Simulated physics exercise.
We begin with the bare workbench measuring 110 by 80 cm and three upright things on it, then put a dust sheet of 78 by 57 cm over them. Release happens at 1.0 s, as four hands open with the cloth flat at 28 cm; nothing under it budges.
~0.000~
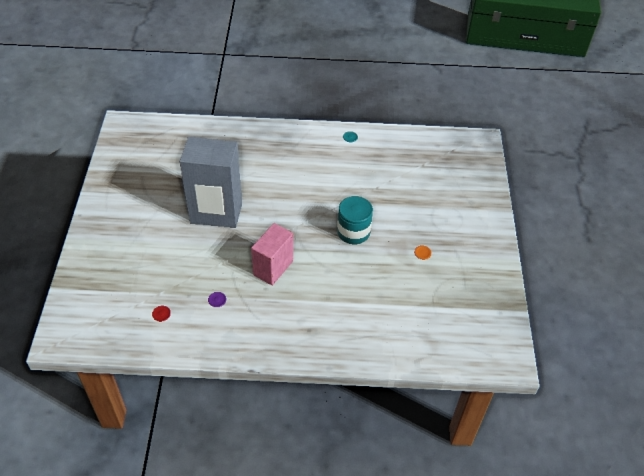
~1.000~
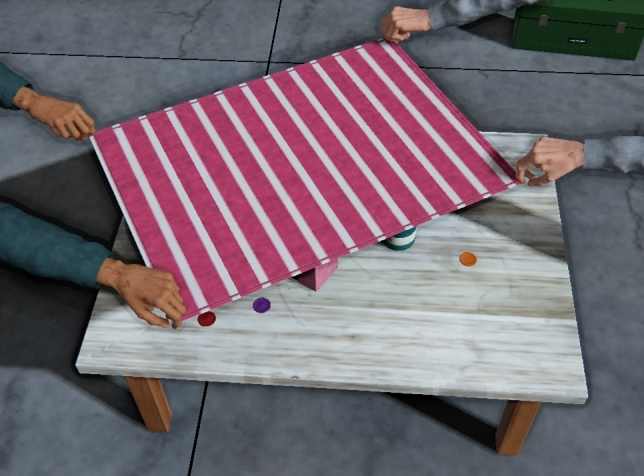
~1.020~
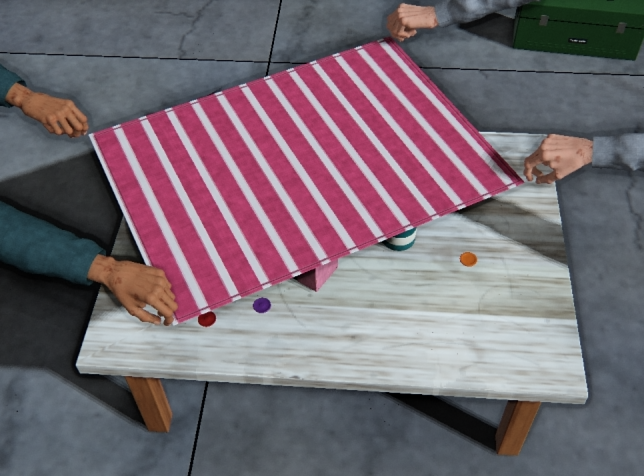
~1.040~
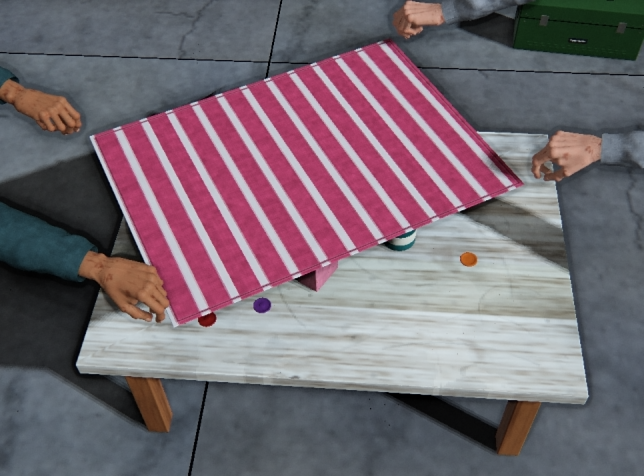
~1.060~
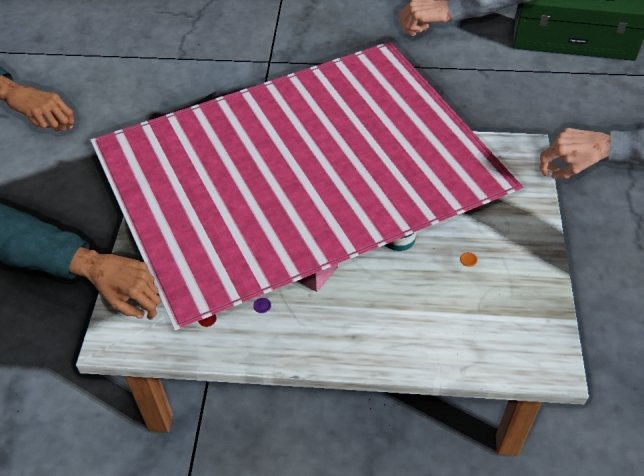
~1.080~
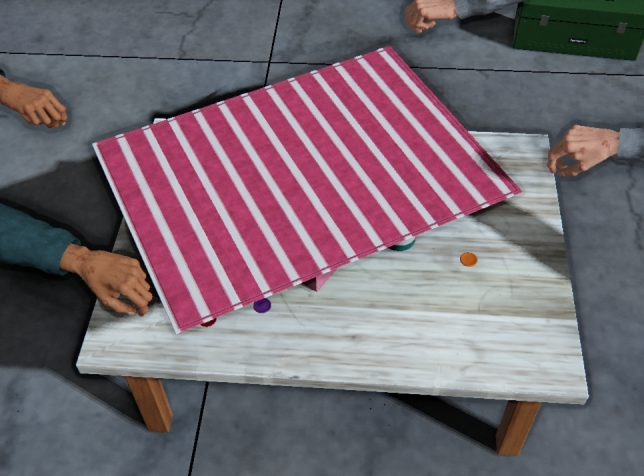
The clip opens on a bare workbench with a grey box, a pink block and a teal tin standing among small coloured discs. Four hands then hold a pink-and-white striped sheet flat above it, covering much of the view. The hands let go and draw back, and the sheet sinks slightly, still flat.
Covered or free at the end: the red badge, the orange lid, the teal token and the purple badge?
In order: The red badge vanishes under it; the orange lid remains in the open; the teal token still shows; the purple badge vanishes under it.
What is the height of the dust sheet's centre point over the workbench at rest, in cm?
The centre point rests around 18 cm up.
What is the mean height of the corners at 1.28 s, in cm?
Mean corner height at that time: Approx. 1 cm.
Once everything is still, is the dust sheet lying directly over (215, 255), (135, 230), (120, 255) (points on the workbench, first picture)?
The first is hidden; the second is hidden; the third is left exposed.
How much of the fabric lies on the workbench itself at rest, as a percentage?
20 %.
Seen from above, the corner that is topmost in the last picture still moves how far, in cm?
Roughly 16 cm.
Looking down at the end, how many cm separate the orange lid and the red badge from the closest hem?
The first ends up roughly 3 cm from the closest hem, the second roughly 3 cm.
At 1.3 s, 15 % of it is down, spanning 78 by 76 cm, above red badge, purple badge.
At 1.5 s, 20 % of it is down, spanning 76 by 66 cm, above red badge, purple badge.
At 1.7 s, 20 % of it is down, spanning 77 by 66 cm, above red badge, purple badge.
At 1.9 s, 20 % of it is down, spanning 77 by 66 cm, above red badge, purple badge.
At 2.7 s, 20 % of it is down, spanning 77 by 66 cm, above red badge, purple badge.
